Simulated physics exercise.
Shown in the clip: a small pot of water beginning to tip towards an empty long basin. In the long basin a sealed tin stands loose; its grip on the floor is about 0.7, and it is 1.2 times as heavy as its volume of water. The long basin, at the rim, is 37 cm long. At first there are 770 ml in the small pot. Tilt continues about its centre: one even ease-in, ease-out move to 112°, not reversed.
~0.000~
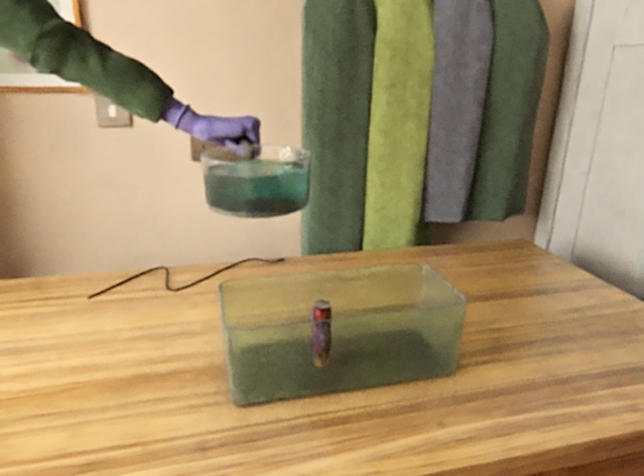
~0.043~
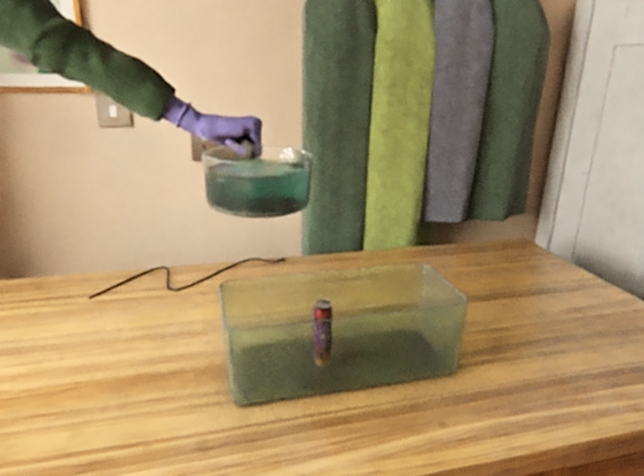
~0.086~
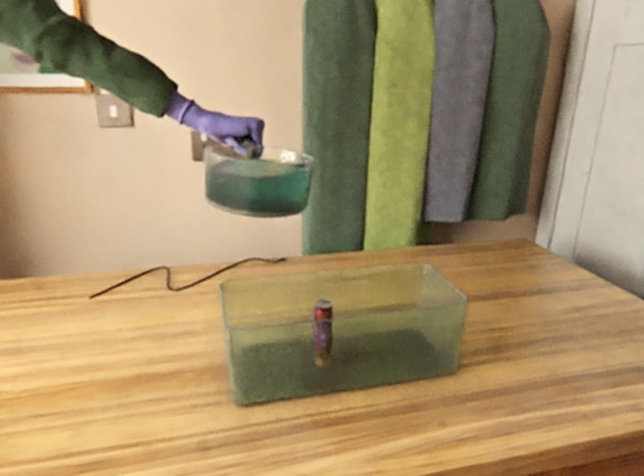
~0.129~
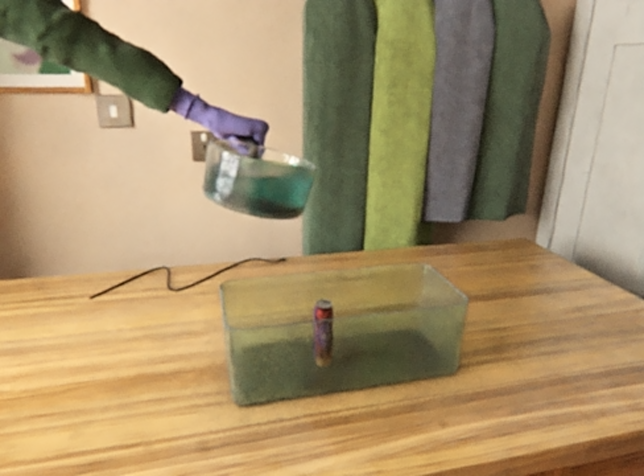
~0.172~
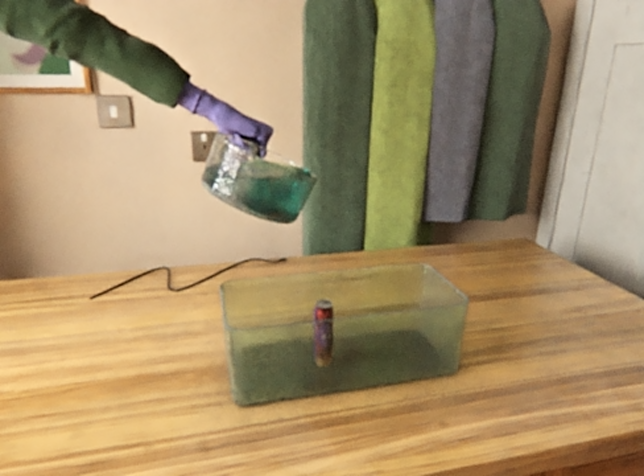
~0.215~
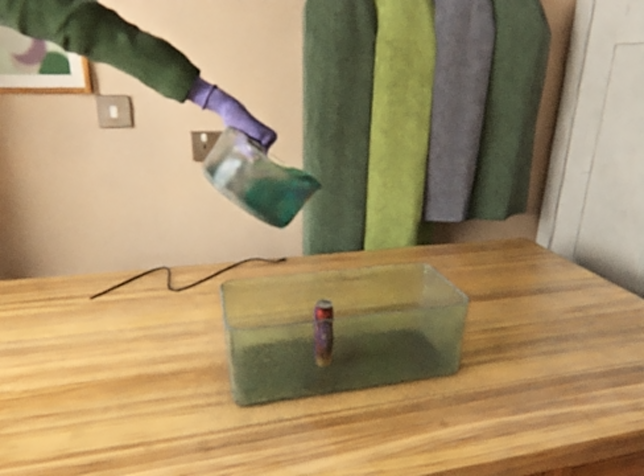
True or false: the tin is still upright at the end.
True.
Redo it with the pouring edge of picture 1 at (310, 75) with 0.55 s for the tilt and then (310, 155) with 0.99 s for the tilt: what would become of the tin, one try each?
Try 1: Tipped over; try 2: Still standing.
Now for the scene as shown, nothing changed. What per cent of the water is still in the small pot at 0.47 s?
Some 18 per cent.
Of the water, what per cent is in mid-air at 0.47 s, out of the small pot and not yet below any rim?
It comes to roughly 60 per cent.
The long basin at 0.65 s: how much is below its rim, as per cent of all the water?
Roughly 90 per cent.
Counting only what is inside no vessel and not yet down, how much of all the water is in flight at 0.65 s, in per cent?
Estimate: About 7 in a hundred.
Then, 0.47 s in, the tilt is 106° and 17 per cent is still to pour; the tin stands where it began.
Then, 0.65 s in, the tilt is 112° and 3 per cent is still to pour; the tin stands where it began.
Then, 0.84 s in, the tilt is 112° and 0 per cent is still to pour; the tin stands where it began.
Then, 1.05 s in, the tilt is 112° and 0 per cent is still to pour; the tin stands where it began.
Finally, the tin stands where it began.
